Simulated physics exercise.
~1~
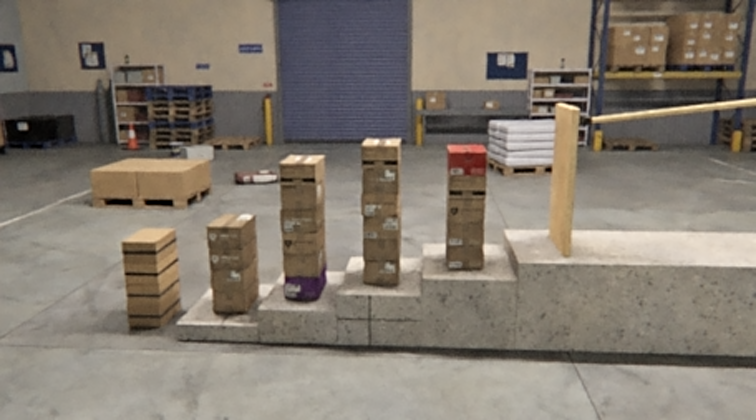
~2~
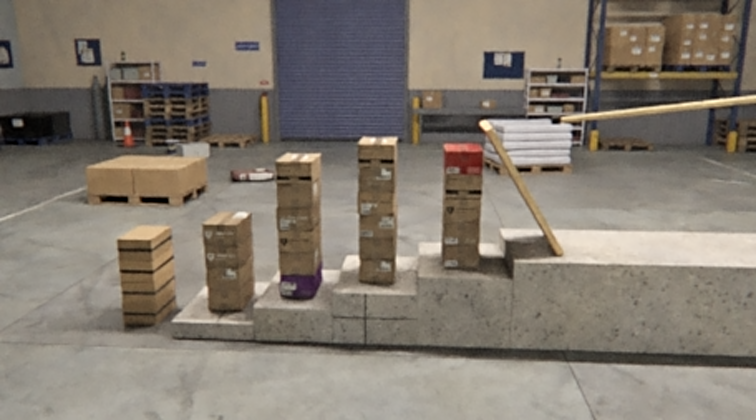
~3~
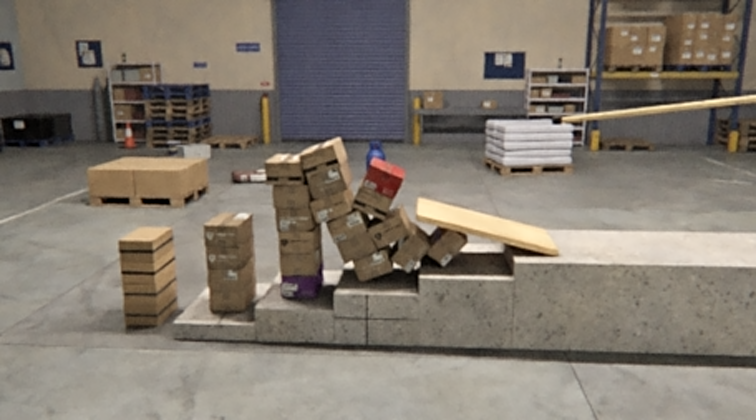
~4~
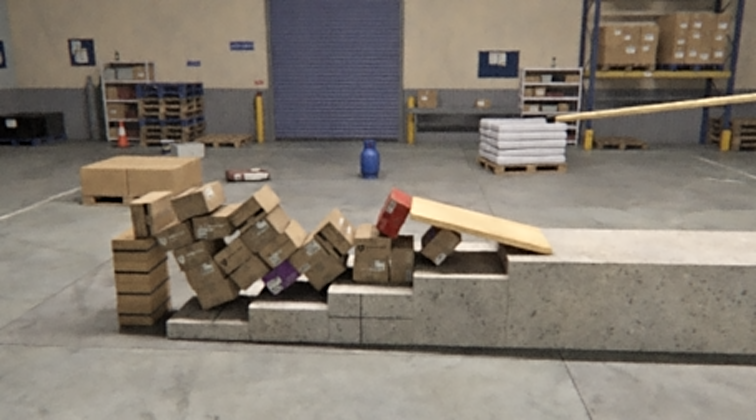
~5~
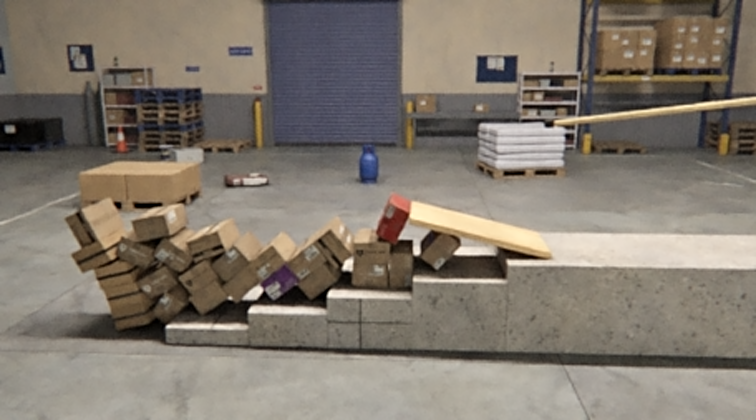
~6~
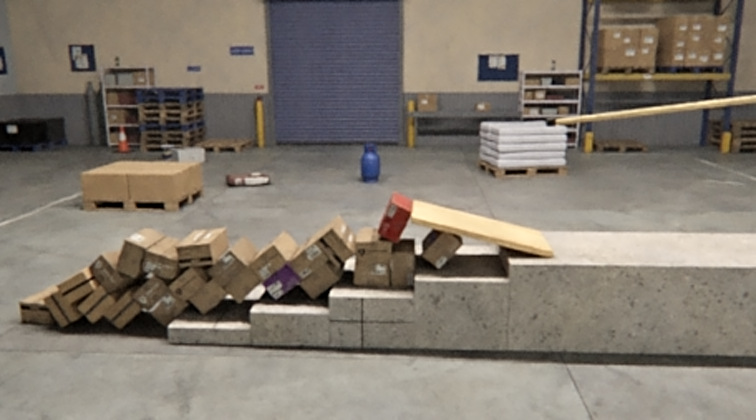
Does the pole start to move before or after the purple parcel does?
The pole starts to move before the purple parcel. It shifts left as the board begins to tip, while the purple parcel stays put until the falling columns reach it.
